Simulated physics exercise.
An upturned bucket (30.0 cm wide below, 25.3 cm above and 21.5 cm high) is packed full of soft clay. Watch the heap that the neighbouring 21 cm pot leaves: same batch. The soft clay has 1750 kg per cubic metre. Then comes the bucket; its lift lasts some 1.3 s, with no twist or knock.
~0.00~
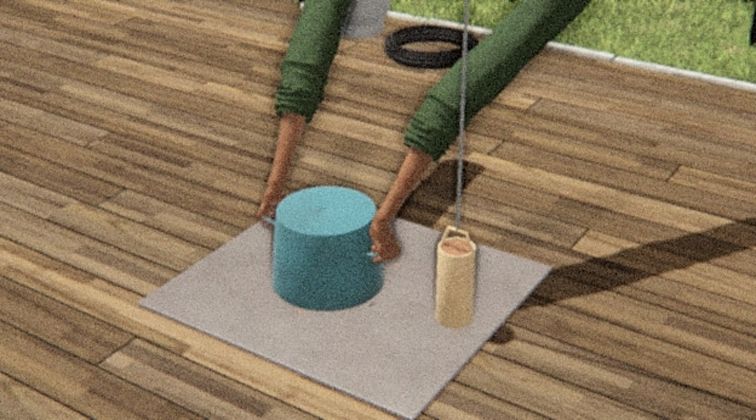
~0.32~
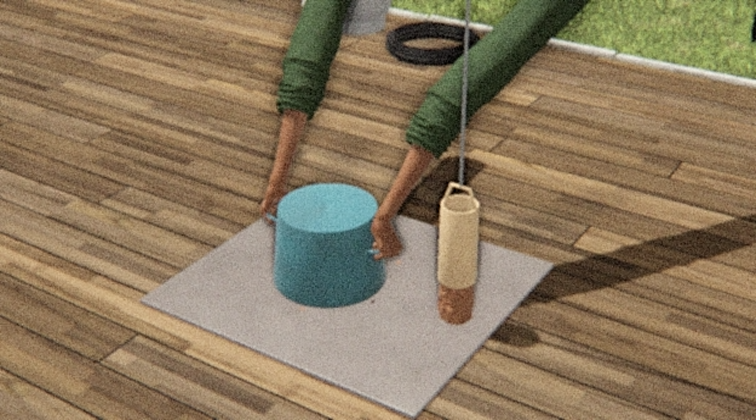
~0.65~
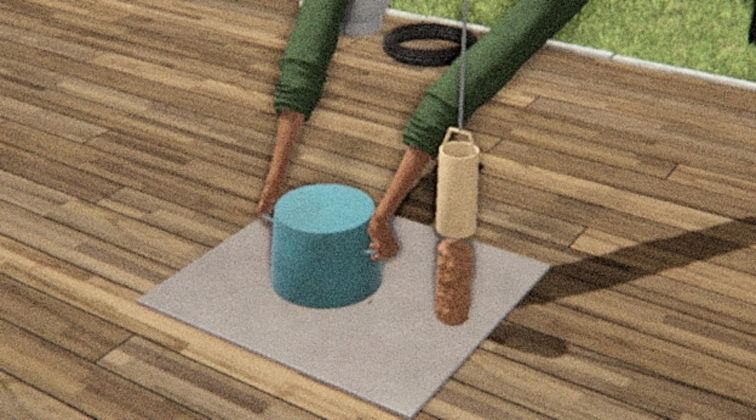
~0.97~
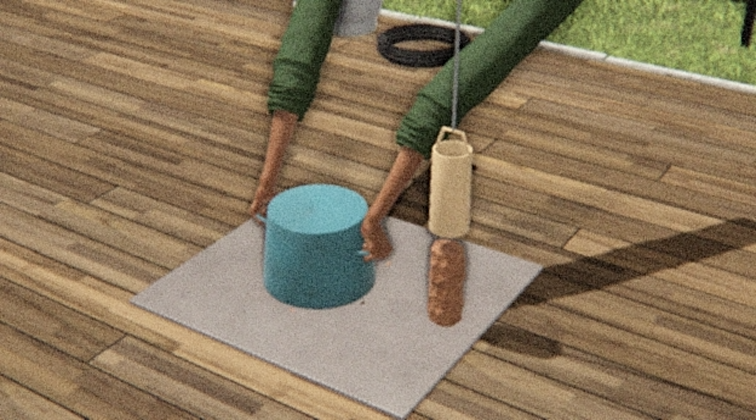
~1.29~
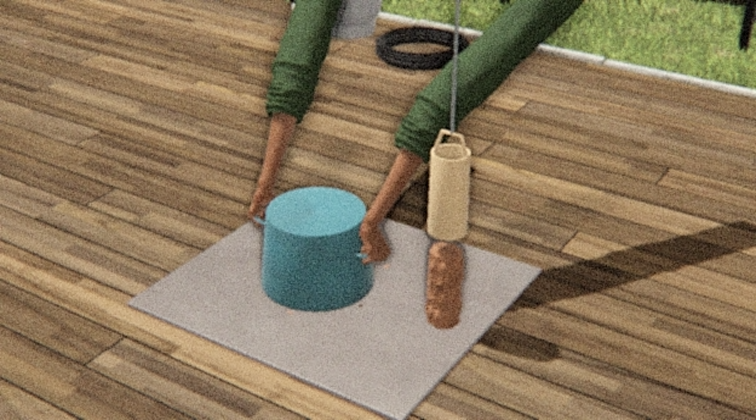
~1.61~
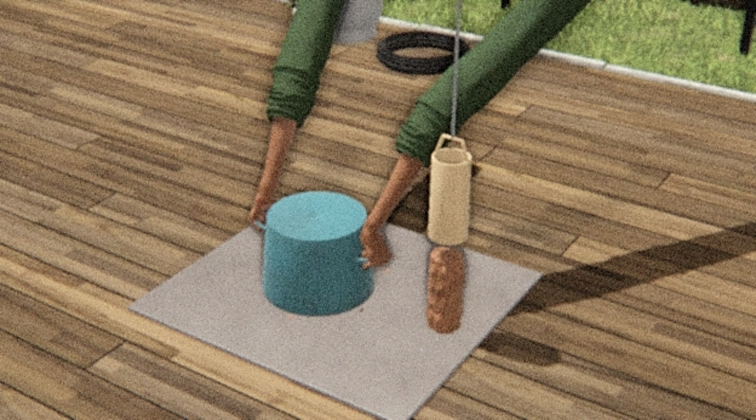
A tan pot lifts off a brown clay column while two hands hold a still teal bucket.
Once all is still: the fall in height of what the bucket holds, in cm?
Some 0 cm.
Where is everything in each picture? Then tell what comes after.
Middle of the pot's mouth at (457, 248), still down; middle of the bucket's top at (326, 211), not yet moved, in the first picture.
Middle of the pot's mouth at (460, 205), raised 11 cm; middle of the bucket's top at (328, 208), not yet moved, in the second picture.
Middle of the pot's mouth at (459, 151), raised 26 cm; the pot's heap 21 cm high and 8.8 cm wide, top at (455, 248); middle of the bucket's top at (325, 209), not yet moved, in the third picture.
Middle of the pot's mouth at (453, 150), raised 26 cm; the pot's heap 21 cm high and 8.9 cm wide, top at (448, 248); middle of the bucket's top at (318, 209), not yet moved, in the fourth picture.
Middle of the pot's mouth at (451, 153), raised 26 cm; the pot's heap 21 cm high and 8.9 cm wide, top at (446, 251); middle of the bucket's top at (316, 212), not yet moved, in the fifth picture.
Middle of the pot's mouth at (452, 158), raised 26 cm; the pot's heap 21 cm high and 8.9 cm wide, top at (447, 256); middle of the bucket's top at (317, 216), not yet moved, in the sixth picture.
After 1.9 s, the bucket is up 4.1 cm; the soft clay has come down 0.1 cm to 21 cm and is 30 cm wide.
After 2.3 s, the bucket is up 14 cm; the soft clay has come down 0.1 cm to 21 cm and is 30 cm wide.
After 2.6 s, the bucket is up 22 cm; the soft clay has come down 0.1 cm to 21 cm and is 30 cm wide.
After 3.0 s, the bucket is clear; the soft clay has come down 0.1 cm to 21 cm and is 30 cm wide.
After 6.3 s, at rest, the bucket is clear; the soft clay has come down 0.1 cm to 21 cm and is 30 cm wide.
